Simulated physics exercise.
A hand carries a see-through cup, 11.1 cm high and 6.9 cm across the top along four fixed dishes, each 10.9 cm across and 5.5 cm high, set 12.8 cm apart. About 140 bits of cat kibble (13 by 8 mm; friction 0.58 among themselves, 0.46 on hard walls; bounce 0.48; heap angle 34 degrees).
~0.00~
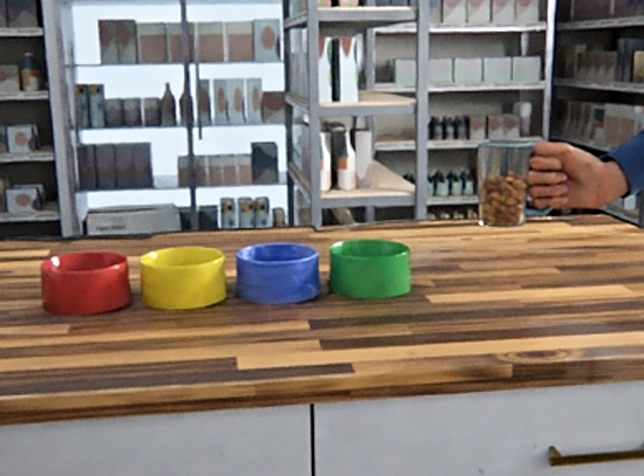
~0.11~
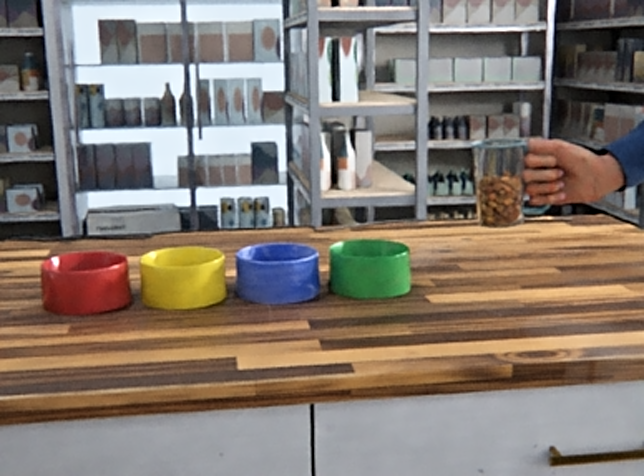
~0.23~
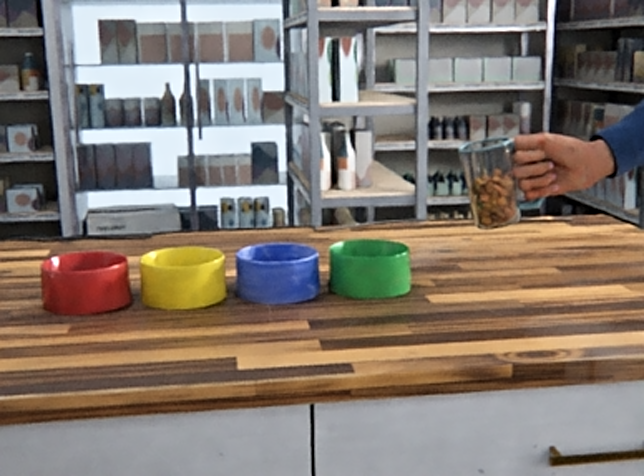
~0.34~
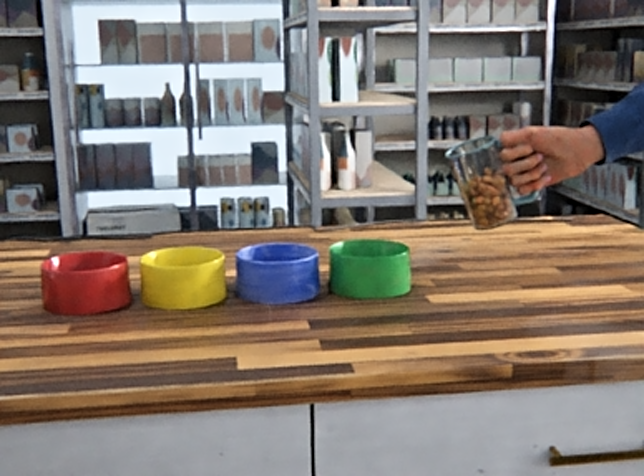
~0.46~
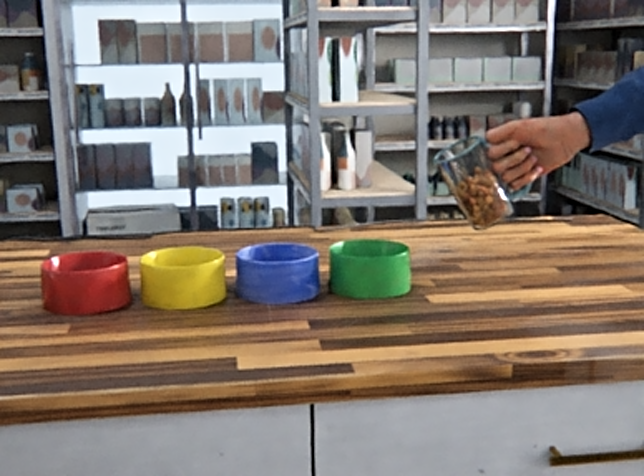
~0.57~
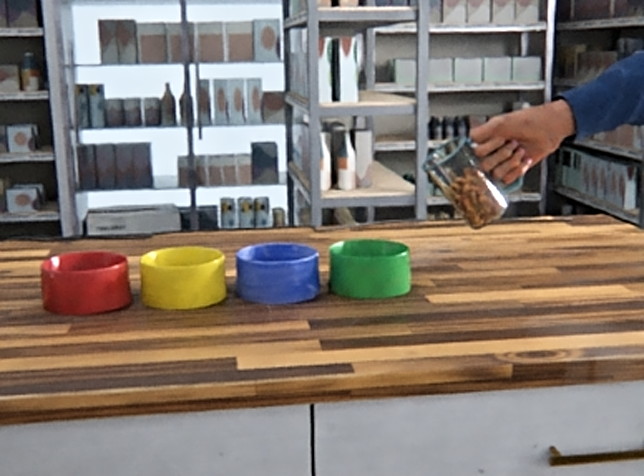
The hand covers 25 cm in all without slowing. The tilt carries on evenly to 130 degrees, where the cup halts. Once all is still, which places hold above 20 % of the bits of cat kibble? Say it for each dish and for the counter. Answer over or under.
Red dish: Under; blue dish: Under; green dish: Over; yellow dish: Under; on the counter: Over.
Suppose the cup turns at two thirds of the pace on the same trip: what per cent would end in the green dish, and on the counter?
In that case green 0; counter 0.
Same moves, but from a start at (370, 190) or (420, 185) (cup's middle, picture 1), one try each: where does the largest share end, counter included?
Most goes to: Yellow; blue.
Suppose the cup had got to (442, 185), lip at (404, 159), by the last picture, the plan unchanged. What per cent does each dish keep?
Red 0, blue 100, green 0, yellow 0.
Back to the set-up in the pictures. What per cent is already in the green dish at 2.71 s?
Near 55 per cent so far.
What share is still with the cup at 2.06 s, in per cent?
Roughly 0 per cent.
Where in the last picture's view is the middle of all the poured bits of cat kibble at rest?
Near (346, 281).
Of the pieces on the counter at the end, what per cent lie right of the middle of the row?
Some 100 per cent.
After 1.47 s, tilt 103 degrees; cup holds 100 %.
After 2.06 s, tilt 130 degrees; cup holds 0 %, blue 5 %, green 60 %.
After 2.71 s, tilt 130 degrees; cup holds 0 %, blue 5 %, green 55 %.
In the end, at 3.0 s, red 0 %, blue 5 %, green 55 %, yellow 0 %, counter 40 %.
